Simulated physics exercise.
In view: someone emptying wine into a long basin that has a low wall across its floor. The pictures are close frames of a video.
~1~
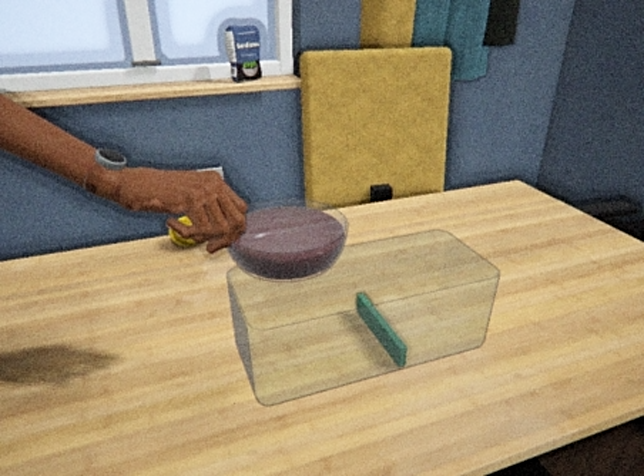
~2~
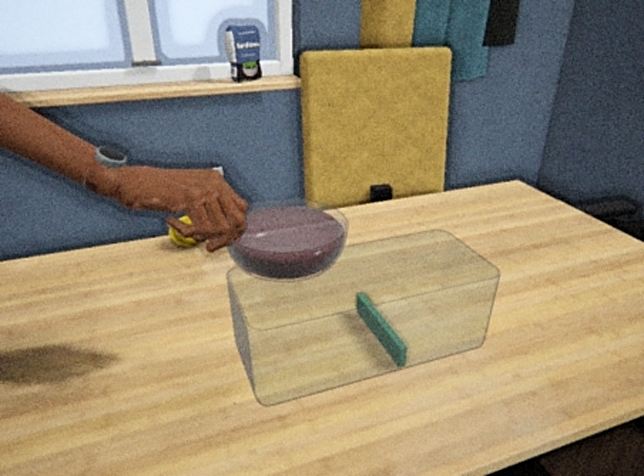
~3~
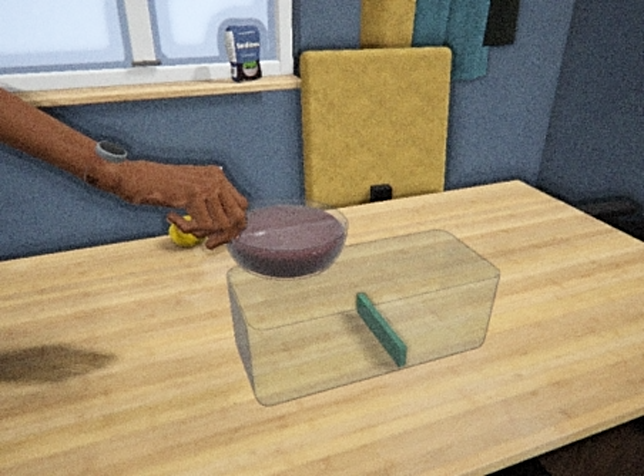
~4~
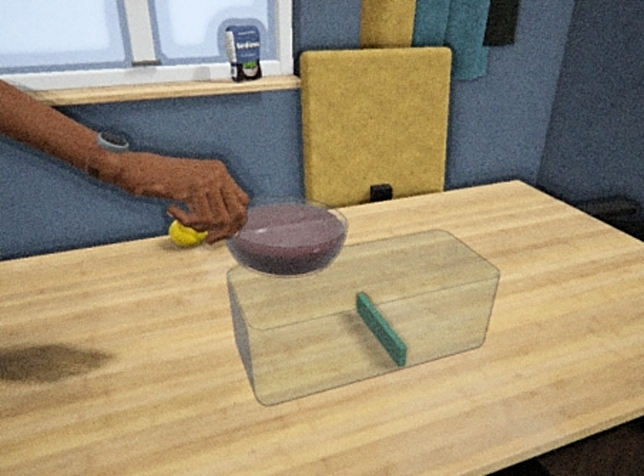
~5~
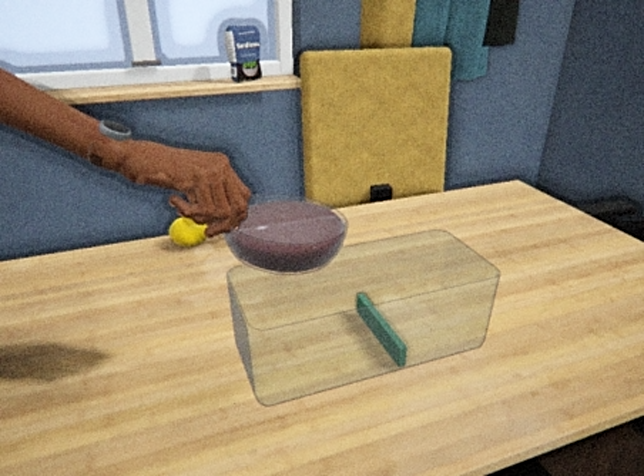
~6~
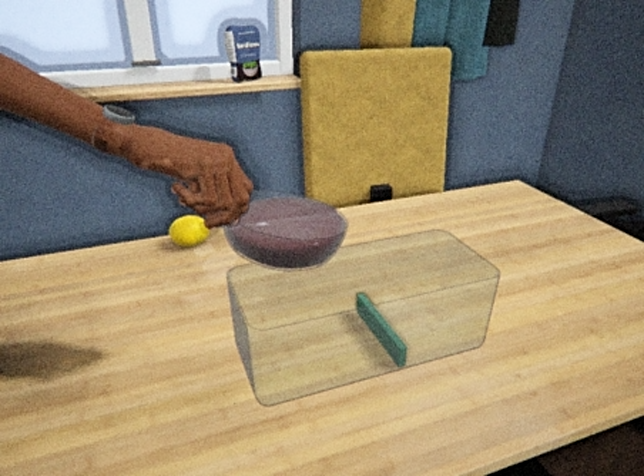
A hand reaching in from the left holds a clear, rounded bowl of dark purplish-red wine above the left end of a long, see-through basin with a low green wall across its floor. The pale wooden table, seen from slightly above, stands before a blue wall, a window and a yellow board. The hand gradually tilts the bowl slightly rightward, revealing more yellow fruit behind, while the camera stays still.
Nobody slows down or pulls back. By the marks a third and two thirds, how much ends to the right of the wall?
It comes to over two thirds.
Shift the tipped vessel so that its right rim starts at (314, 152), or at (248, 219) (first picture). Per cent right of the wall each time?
The first gives 65 %, the second 15 %.
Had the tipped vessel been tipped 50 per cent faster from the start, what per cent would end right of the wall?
Some 80 per cent.
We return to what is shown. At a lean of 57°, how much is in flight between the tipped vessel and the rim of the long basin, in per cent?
Close to 35 per cent.
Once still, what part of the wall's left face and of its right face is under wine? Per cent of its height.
Near 10 on the left, 80 on the right.
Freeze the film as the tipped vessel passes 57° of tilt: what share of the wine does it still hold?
Near 40 %.
A moment on, the tilt is 57° and 42 per cent is still to pour, 8 is left of the wall and 15 right of it.
Next, the tilt is 87° and 4 per cent is still to pour, 12 is left of the wall and 76 right of it.
Then the tilt is 94° and 0 per cent is still to pour, 15 is left of the wall and 85 right of it.
Later the tilt is 94° and 0 per cent is still to pour, 15 is left of the wall and 84 right of it.
In the end 15 per cent lies left of the wall, 84 right of it and 0 outside.
